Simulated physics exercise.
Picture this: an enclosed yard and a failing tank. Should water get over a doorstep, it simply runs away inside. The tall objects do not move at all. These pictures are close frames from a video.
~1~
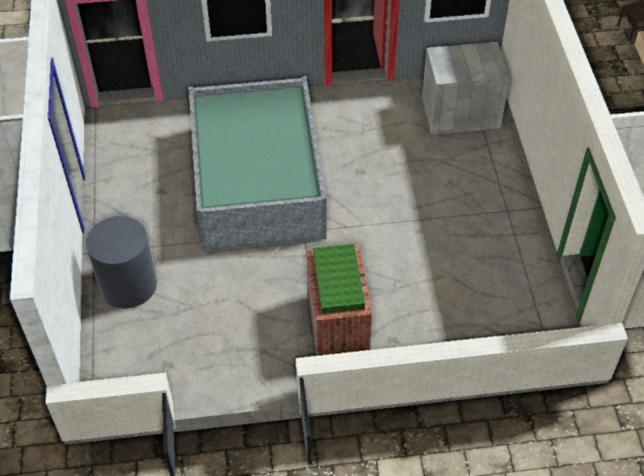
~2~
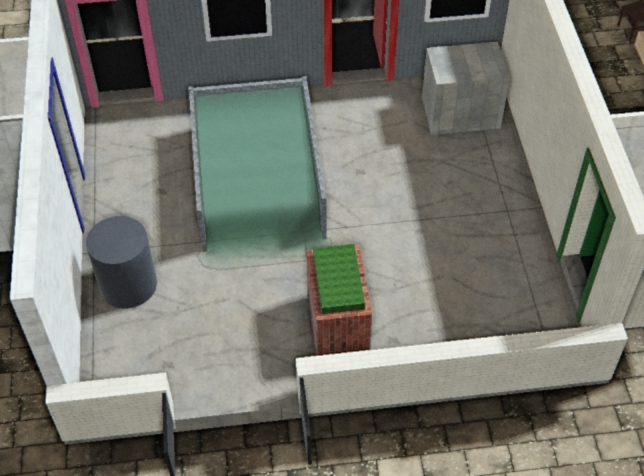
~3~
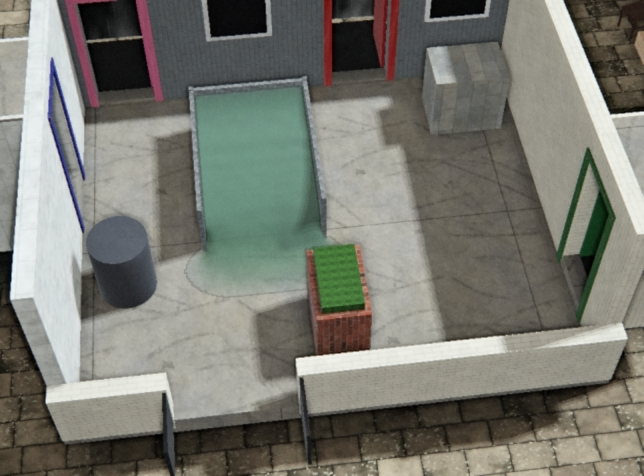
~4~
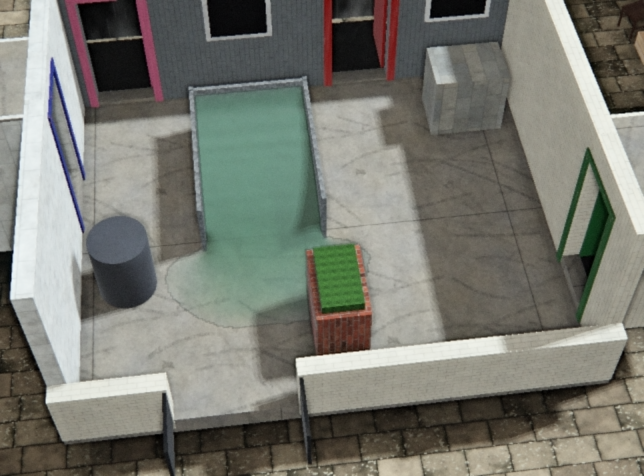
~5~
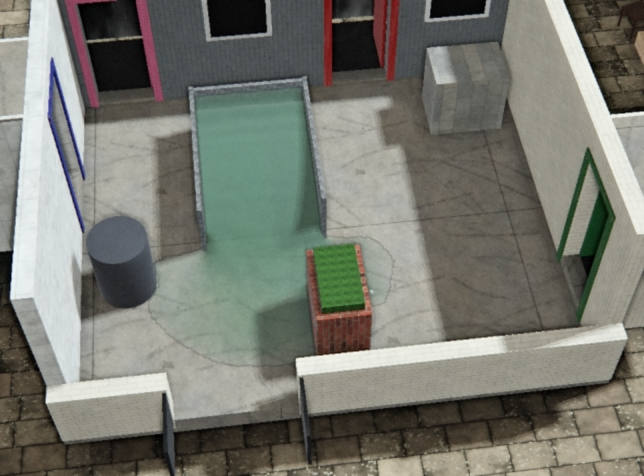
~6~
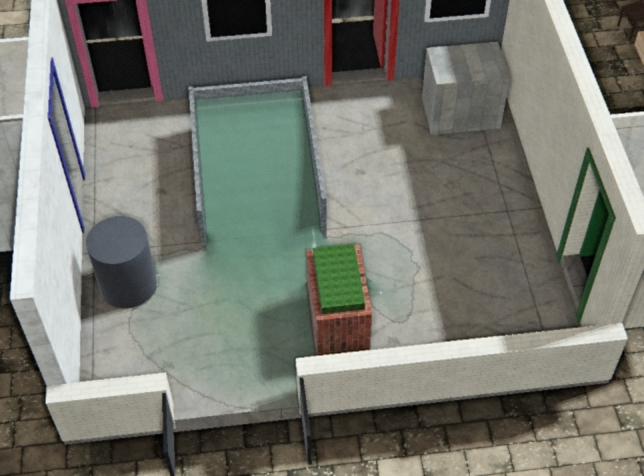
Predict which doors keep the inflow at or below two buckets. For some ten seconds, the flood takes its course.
In the end the green door doesn't overshoot the mark there. The blue door doesn't overshoot the mark there. The pink door doesn't overshoot the mark there. The red door doesn't overshoot the mark there.
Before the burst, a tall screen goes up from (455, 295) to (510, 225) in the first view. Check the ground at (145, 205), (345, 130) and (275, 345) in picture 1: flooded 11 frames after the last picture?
Taking the points in order, they are high and dry, high and dry and inundated.
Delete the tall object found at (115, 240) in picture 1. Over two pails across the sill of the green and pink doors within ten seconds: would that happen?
I reckon the green door stays short of it, while the pink door stays short of it.
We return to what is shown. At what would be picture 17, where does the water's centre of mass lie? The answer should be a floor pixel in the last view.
Roughly (282, 260).
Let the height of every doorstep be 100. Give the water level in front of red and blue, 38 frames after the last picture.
I'd say around 10 and 10 in a hundred.
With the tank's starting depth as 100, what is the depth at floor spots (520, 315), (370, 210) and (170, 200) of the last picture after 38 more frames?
Approx. values, in order: 8 %, 0 %, 2 %.
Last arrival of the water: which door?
Result: The red one.
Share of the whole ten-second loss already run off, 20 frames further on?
Roughly 65 %.
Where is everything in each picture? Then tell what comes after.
Still water in the water tank at (255, 145), in the first picture.
The front is at (202, 254), out from the gap at (264, 228), in the second picture.
Water pours out at (264, 231) and has run to (200, 281), in the third picture.
The front is at a hidden place, out from the gap at (264, 232), in the fourth picture.
Water pours out at (264, 233) and has run to (232, 360), in the fifth picture.
Water pours out at (264, 233) and has run to a hidden place, in the sixth picture.
A moment on, water covers 35 % of the floor; the green door not reached, the blue door not reached, the pink door not reached, the red door not reached.
Next, water covers 50 % of the floor; the green door wet at the sill, nothing in, the blue door not reached, the pink door not reached, the red door not reached.
Then, water covers 60 % of the floor; the green door under two buckets in, the blue door wet at the sill, nothing in, the pink door not reached, the red door not reached.
Later, water covers 80 % of the floor; the green door under two buckets in, the blue door wet at the sill, nothing in, the pink door wet at the sill, nothing in, the red door not reached.
In the end, water covers 95 % of the floor; the green door under two buckets in, the blue door wet at the sill, nothing in, the pink door wet at the sill, nothing in, the red door wet at the sill, nothing in.
